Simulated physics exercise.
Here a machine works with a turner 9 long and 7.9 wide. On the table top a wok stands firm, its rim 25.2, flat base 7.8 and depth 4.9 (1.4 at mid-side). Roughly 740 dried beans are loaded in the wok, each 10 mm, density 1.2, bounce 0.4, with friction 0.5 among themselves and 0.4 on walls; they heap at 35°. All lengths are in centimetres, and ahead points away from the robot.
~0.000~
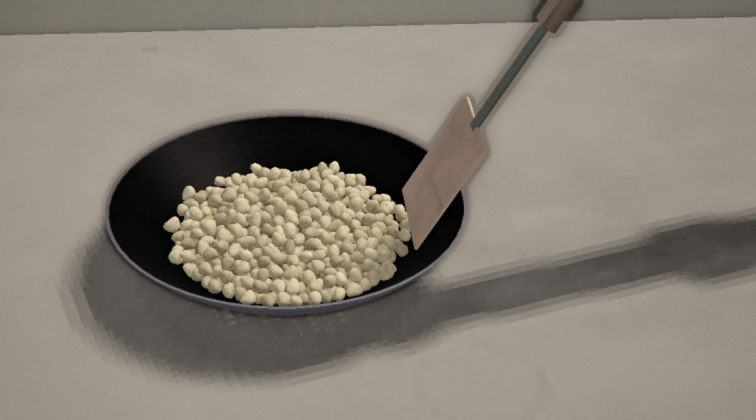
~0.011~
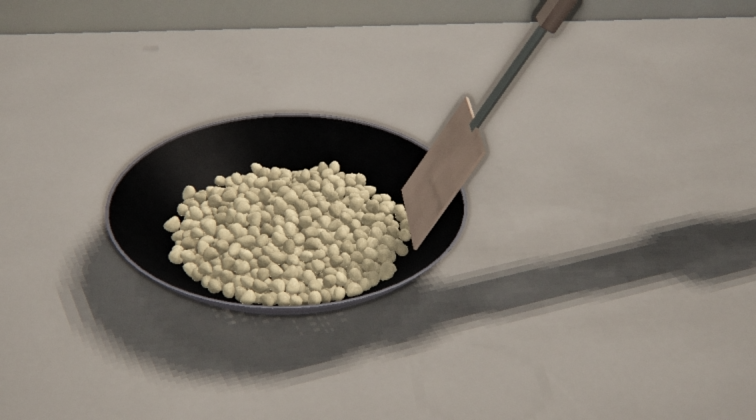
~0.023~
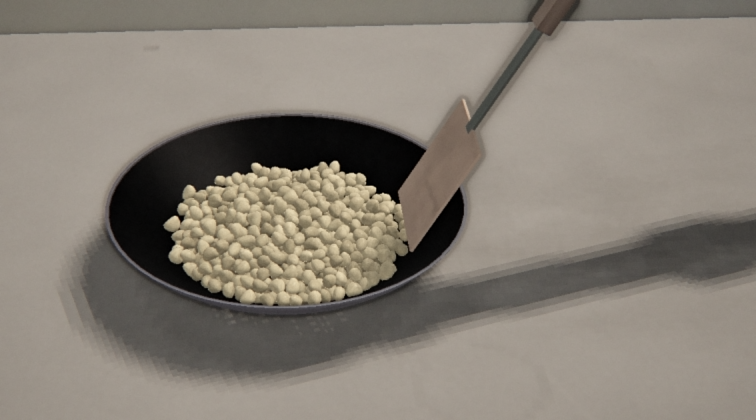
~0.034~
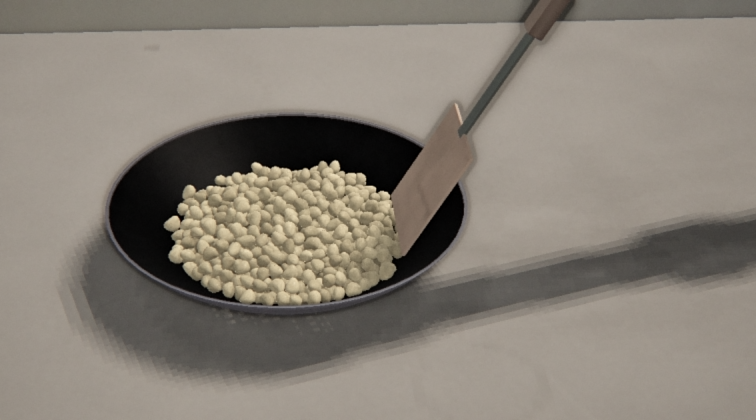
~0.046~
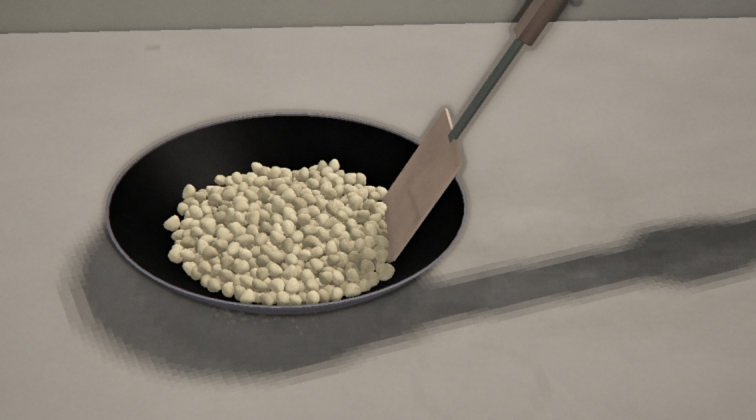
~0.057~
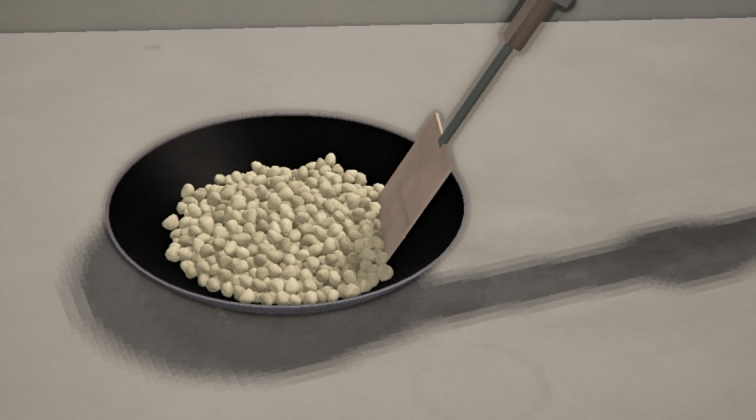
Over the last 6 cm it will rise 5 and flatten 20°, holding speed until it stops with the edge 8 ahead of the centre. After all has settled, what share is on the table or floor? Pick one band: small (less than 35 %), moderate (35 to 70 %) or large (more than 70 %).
Small.
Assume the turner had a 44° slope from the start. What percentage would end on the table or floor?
25 %.
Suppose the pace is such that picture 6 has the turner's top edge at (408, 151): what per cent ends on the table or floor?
Roughly 50 per cent.
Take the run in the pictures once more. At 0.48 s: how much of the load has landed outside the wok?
20 %.
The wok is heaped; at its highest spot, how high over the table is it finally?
Height at rest: Roughly 6.5 cm.
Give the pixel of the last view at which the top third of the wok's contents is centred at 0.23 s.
Centre: Approx. (169, 197) in the last view.
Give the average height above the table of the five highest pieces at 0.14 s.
About 5 cm.
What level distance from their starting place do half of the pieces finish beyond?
The figure is about 6 cm.
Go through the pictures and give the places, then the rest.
Turner top edge at (476, 123), sloping 60°; upper third of the load around (289, 220), from x 175 to 405, top at y 170; 735 in the wok, in the first frame.
Turner top edge at (476, 124), sloping 60°; upper third of the load around (289, 220), from x 175 to 405, top at y 170, in the second frame.
Turner top edge at (472, 126), sloping 60°; upper third of the load around (289, 219), from x 175 to 405, top at y 170, in the third frame.
Turner top edge at (464, 130), sloping 60°; upper third of the load around (290, 219), from x 175 to 400, top at y 170, in the fourth frame.
Turner top edge at (454, 135), sloping 60°; upper third of the load around (288, 219), from x 175 to 400, top at y 170, in the fifth frame.
Turner top edge at (444, 140), sloping 60°; upper third of the load around (286, 217), from x 170 to 400, top at y 160; 735 in the wok, in the sixth frame.
After 0.14 s, sloping 60°, highest piece 6 above the table; 735 in the wok.
After 0.23 s, sloping 53°, highest piece 14 above the table; 726 in the wok, 9 on the blade or in flight.
After 0.48 s, sloping 40°, highest piece 6 above the table; 561 in the wok, 161 on the table or floor, 13 on the blade or in flight.
After 1.53 s, sloping 40°, highest piece 6 above the table; 561 in the wok, 174 on the table or floor.
At rest, 561 in the wok, 174 on the table or floor. That is 24 % on the table or floor.
